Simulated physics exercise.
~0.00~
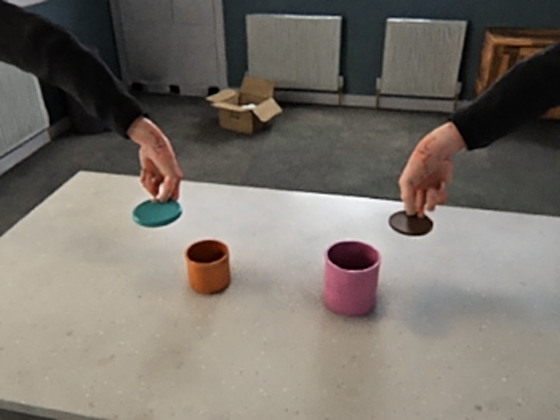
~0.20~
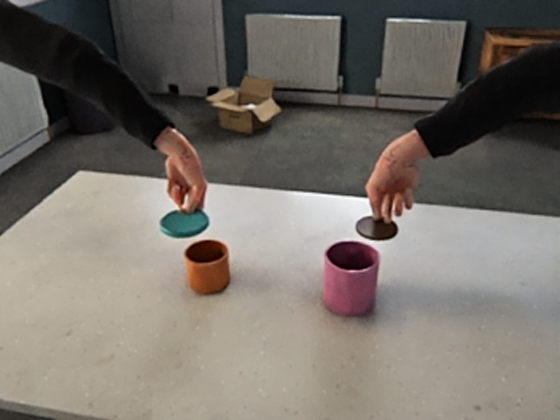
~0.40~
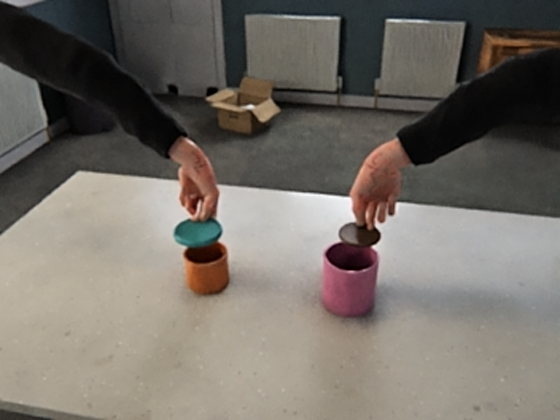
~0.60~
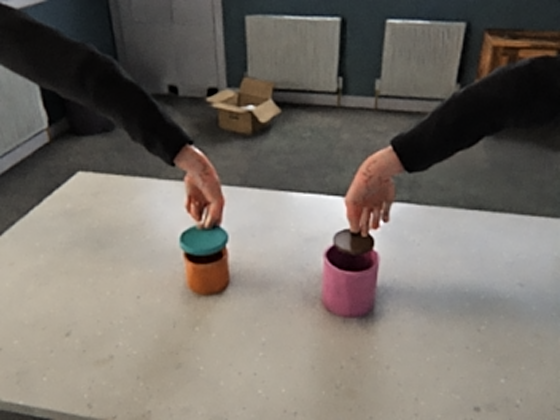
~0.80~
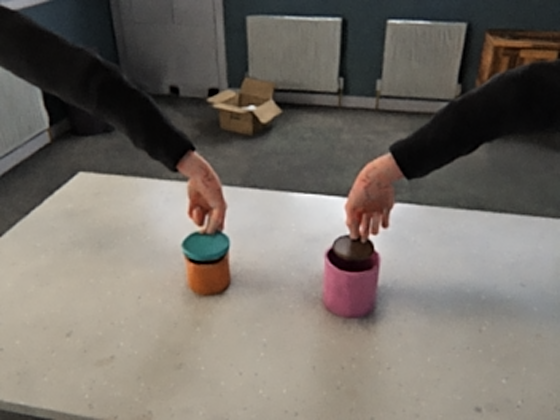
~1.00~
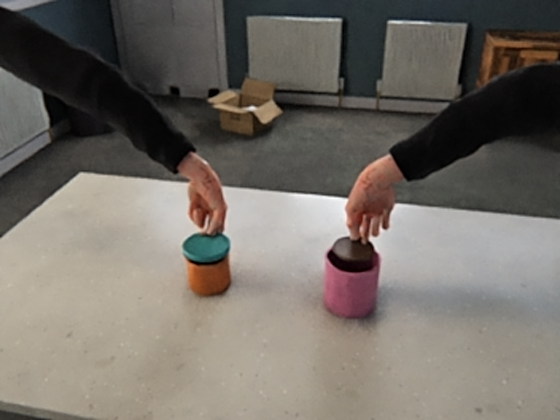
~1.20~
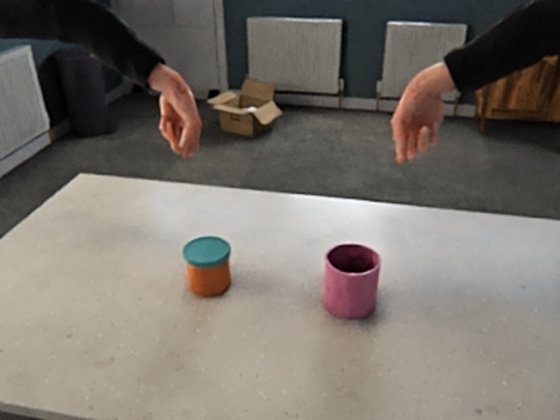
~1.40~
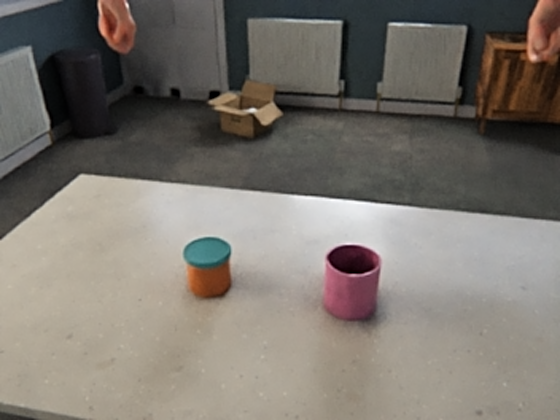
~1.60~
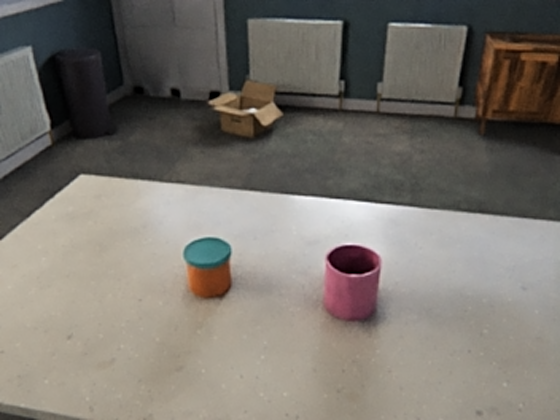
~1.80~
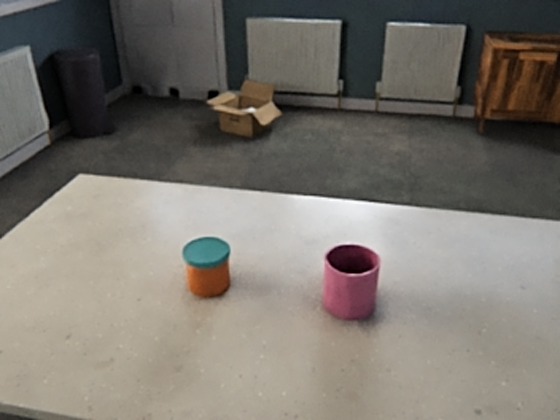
At the start, two hands hold round discs above a pale table, a turquoise one on the left near a small orange jar and a dark brown one on the right near a larger pink beaker. The hands move inward and lower the discs toward the openings. The turquoise disc comes to rest on the orange jar's rim, while the brown one tilts at the mouth of the pink beaker. Both hands then let go, and the brown disc drops inside. The hands withdraw, leaving the orange jar covered and the pink beaker open, its disc out of sight.
